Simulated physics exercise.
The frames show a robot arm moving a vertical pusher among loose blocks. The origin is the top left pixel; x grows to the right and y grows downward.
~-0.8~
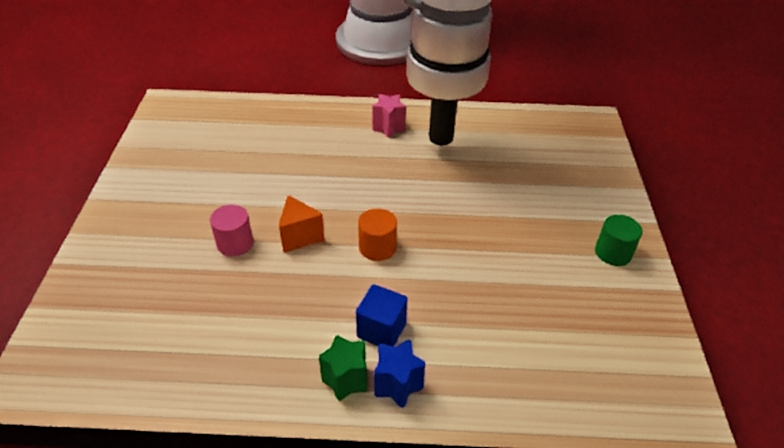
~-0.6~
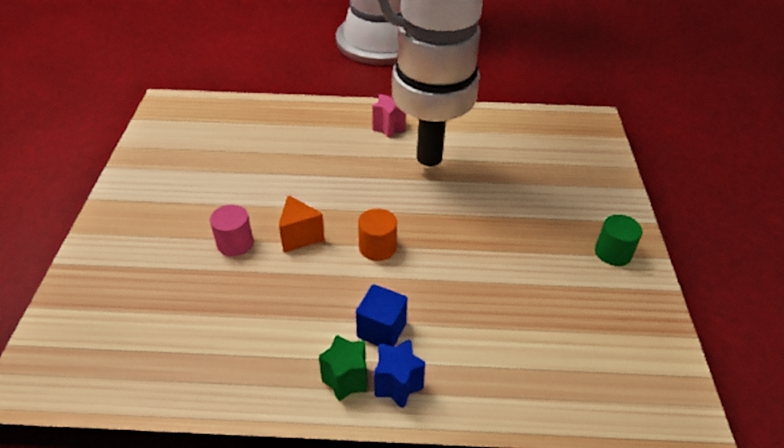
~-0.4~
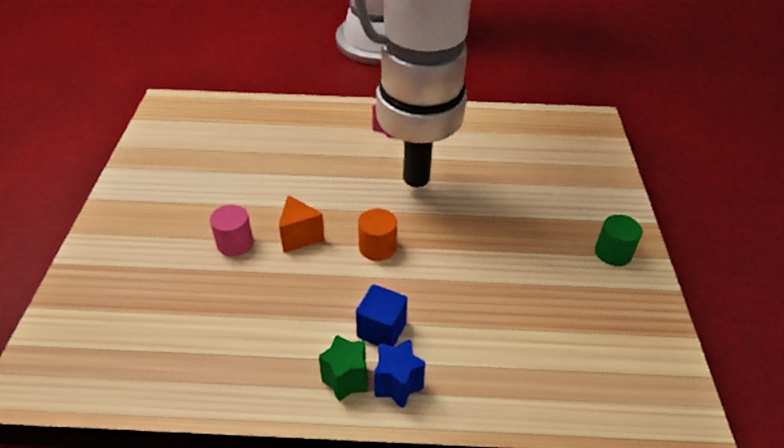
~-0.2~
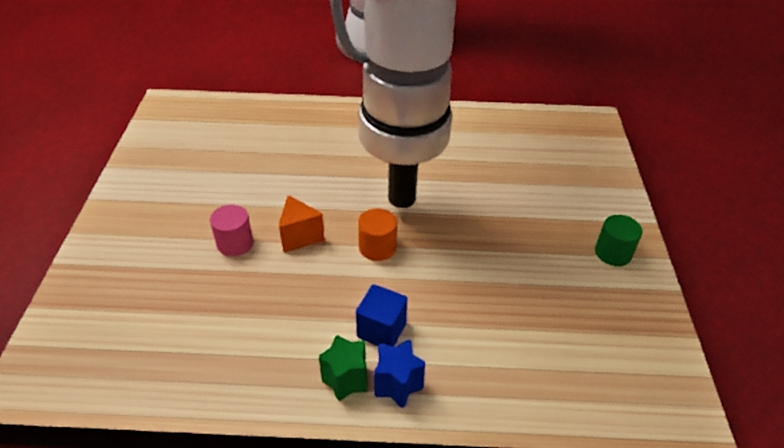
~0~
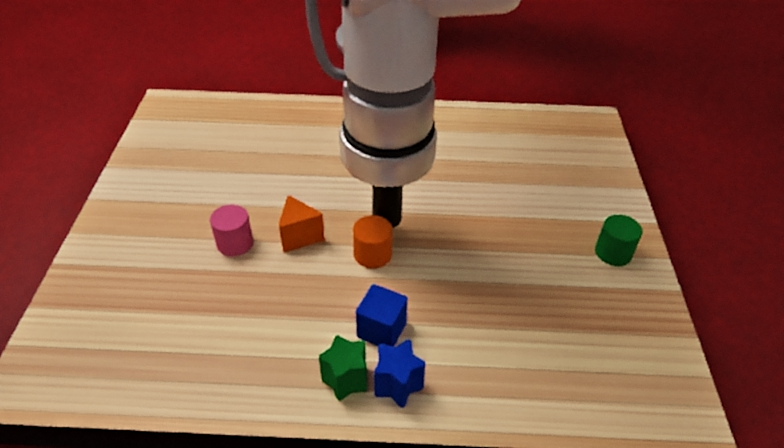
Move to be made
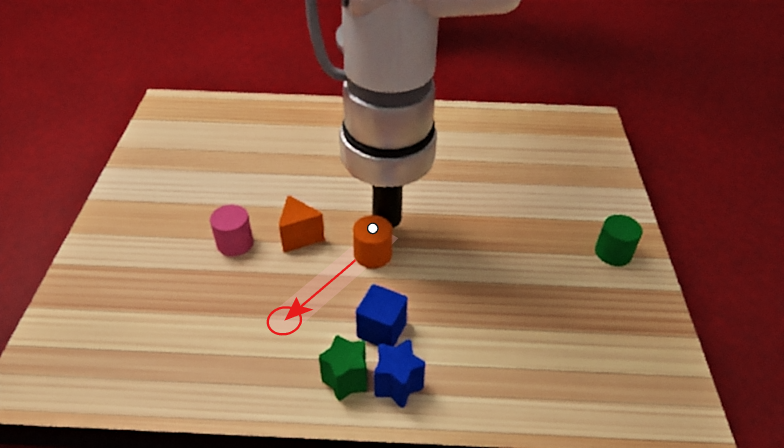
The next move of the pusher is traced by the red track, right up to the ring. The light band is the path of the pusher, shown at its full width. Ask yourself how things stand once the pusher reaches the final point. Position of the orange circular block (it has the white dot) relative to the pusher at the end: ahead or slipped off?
Slipped off.
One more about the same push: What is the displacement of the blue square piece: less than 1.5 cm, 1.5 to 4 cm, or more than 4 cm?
That one ends up within 1.5 cm of where it is now.
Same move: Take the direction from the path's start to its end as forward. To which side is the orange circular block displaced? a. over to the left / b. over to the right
(a)
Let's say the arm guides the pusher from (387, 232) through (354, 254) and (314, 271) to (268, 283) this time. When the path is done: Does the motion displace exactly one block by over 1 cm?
The answer is yes.
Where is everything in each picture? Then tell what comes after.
The first frame shows pusher tip (441, 139); block tops, orange triangular block (297, 211); orange circular block (378, 221); blue square piece (382, 304).
The second frame shows pusher (429, 160); blocks unchanged.
The third frame shows pusher (416, 180); blocks unchanged.
The fourth frame shows pusher (402, 200); blocks unchanged.
The fifth frame shows pusher (387, 220); orange triangular block (297, 211); orange circular block (373, 228); blue square piece (382, 304).
Path on the board, straight from (387, 232) to (284, 321); the dot is on the orange circular block.
What follows on the original path. One third of the way, pusher (356, 248); orange circular block (350, 261).
Two thirds of the way, pusher (320, 278); orange circular block (336, 290).
At the end, pusher (282, 309); orange triangular block in place; orange circular block (332, 296); blue square piece in place.
